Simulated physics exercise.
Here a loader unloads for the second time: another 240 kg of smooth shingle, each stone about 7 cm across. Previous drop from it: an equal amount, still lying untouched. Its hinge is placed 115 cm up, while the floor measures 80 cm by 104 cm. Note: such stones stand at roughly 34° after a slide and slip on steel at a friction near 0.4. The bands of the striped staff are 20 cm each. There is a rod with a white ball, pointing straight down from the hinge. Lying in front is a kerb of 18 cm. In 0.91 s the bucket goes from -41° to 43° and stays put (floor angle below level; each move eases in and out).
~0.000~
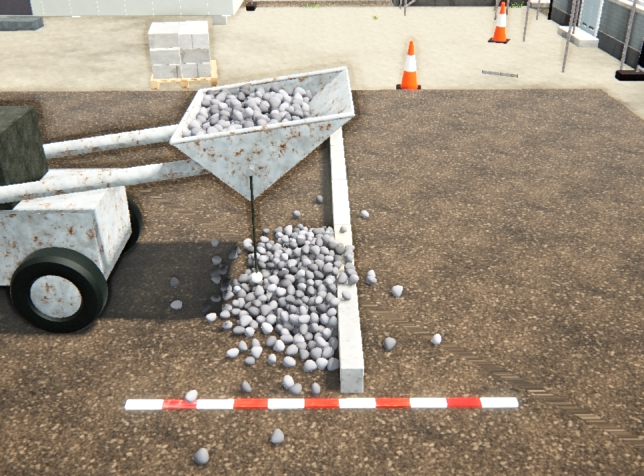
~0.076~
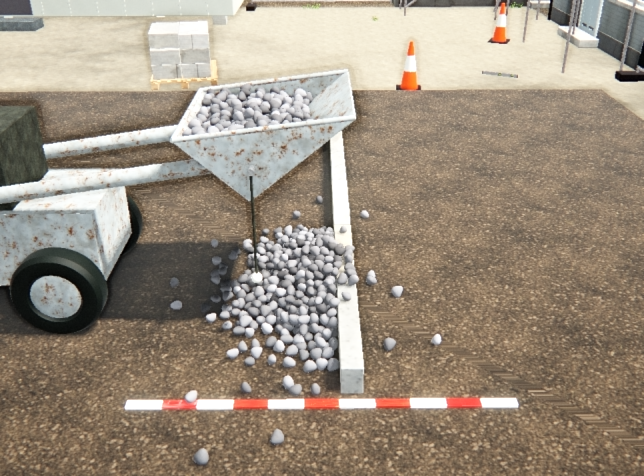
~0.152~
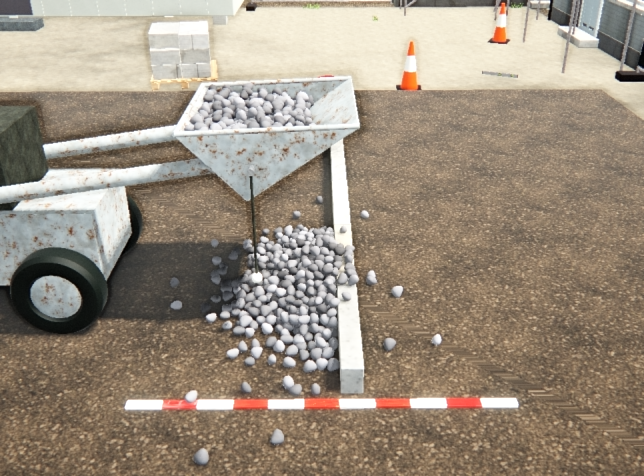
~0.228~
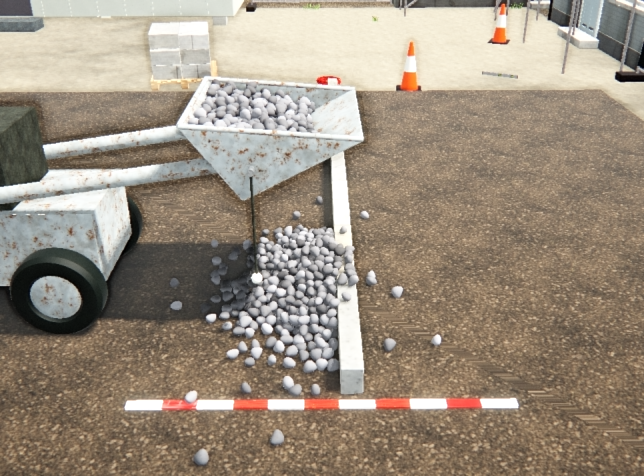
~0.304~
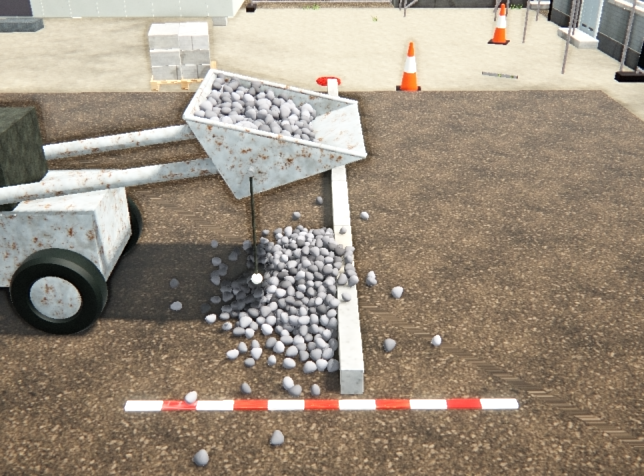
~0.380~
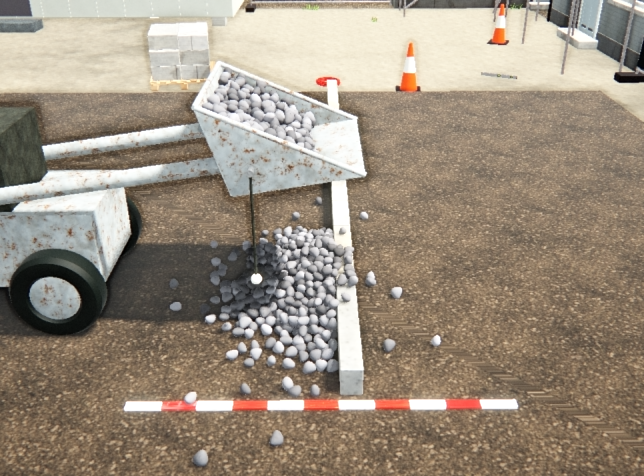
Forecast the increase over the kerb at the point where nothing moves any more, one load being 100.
I would say 92 per cent.
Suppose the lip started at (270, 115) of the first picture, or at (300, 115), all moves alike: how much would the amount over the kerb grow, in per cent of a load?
About 15 per cent for the first, 40 per cent for the second.
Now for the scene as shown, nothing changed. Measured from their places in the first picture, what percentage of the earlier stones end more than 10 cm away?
Around 0 in a hundred.
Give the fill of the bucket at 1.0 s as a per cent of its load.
Close to 55 in a hundred is still held.
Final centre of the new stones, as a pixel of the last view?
(411, 285).
After 0.7 s the floor is at 30°; in per cent of one load, 100 in the bucket, 99 on this side of the kerb, 1 over the kerb; the foremost stones are at (377, 282).
After 1.0 s the floor is at 43°; in per cent of one load, 54 in the bucket, 133 on this side of the kerb, 12 over the kerb; the foremost stones are at (385, 284).
After 1.4 s the floor is at 43°; in per cent of one load, 3 in the bucket, 122 on this side of the kerb, 75 over the kerb; the foremost stones are at (476, 292).
After 3.8 s the floor is at 43°; in per cent of one load, 0 in the bucket, 107 on this side of the kerb, 93 over the kerb; the foremost stones are past the picture's edge. Net gain over the kerb, 92.
